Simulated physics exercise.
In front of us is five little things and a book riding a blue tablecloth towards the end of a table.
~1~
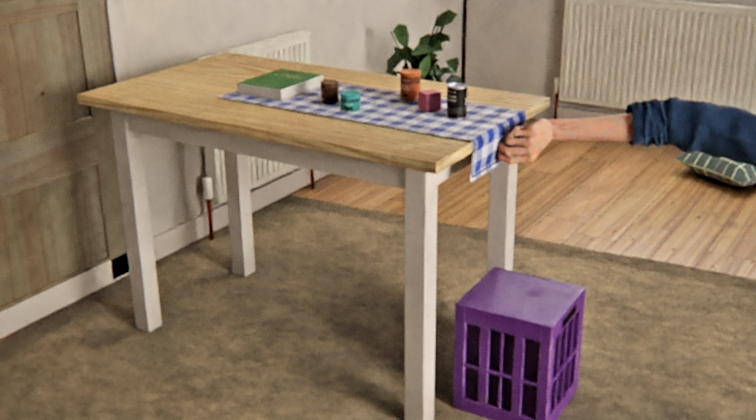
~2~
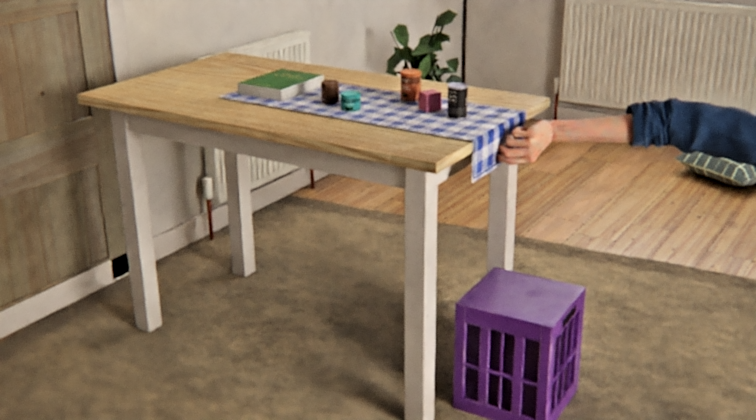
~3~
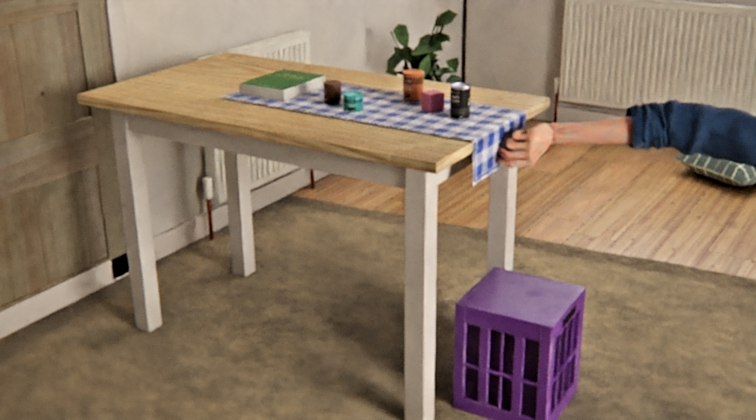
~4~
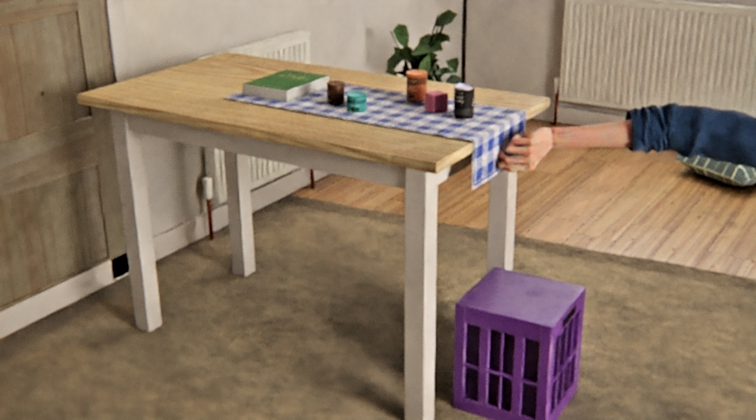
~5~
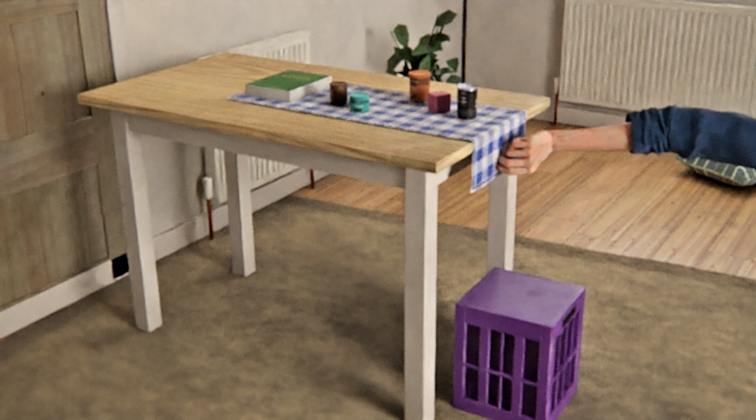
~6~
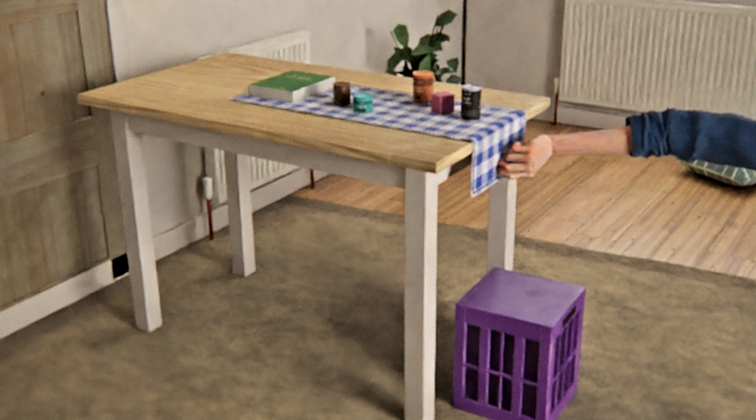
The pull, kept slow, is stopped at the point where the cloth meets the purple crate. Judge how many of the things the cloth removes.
The tally of dropped things is three.
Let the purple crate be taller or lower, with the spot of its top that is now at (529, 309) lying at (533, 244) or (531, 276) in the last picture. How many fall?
In that case 1 and 2.
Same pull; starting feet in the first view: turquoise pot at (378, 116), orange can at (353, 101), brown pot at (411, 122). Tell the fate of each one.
First the turquoise pot, which is lost, then the orange can, which is kept, and finally the brown pot, which is lost.
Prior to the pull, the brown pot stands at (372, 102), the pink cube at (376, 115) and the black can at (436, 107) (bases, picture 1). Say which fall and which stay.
The brown pot remains up, the pink cube comes down, the black can goes over.
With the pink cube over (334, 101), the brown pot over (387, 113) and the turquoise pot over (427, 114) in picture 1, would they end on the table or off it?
So, the pink cube makes it through, the brown pot ends up down, the turquoise pot ends up down.
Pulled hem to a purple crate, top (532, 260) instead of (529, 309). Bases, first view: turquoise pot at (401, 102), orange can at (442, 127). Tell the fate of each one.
Outcome for the turquoise pot: It stays. Outcome for the orange can: It is lost.
Soon after, hem near (499, 232); black can gone.
Then, hem on the crate; black can, pink cube and orange can gone.
At rest, hem on the crate; black can, pink cube and orange can gone. The count of fallen things is three.
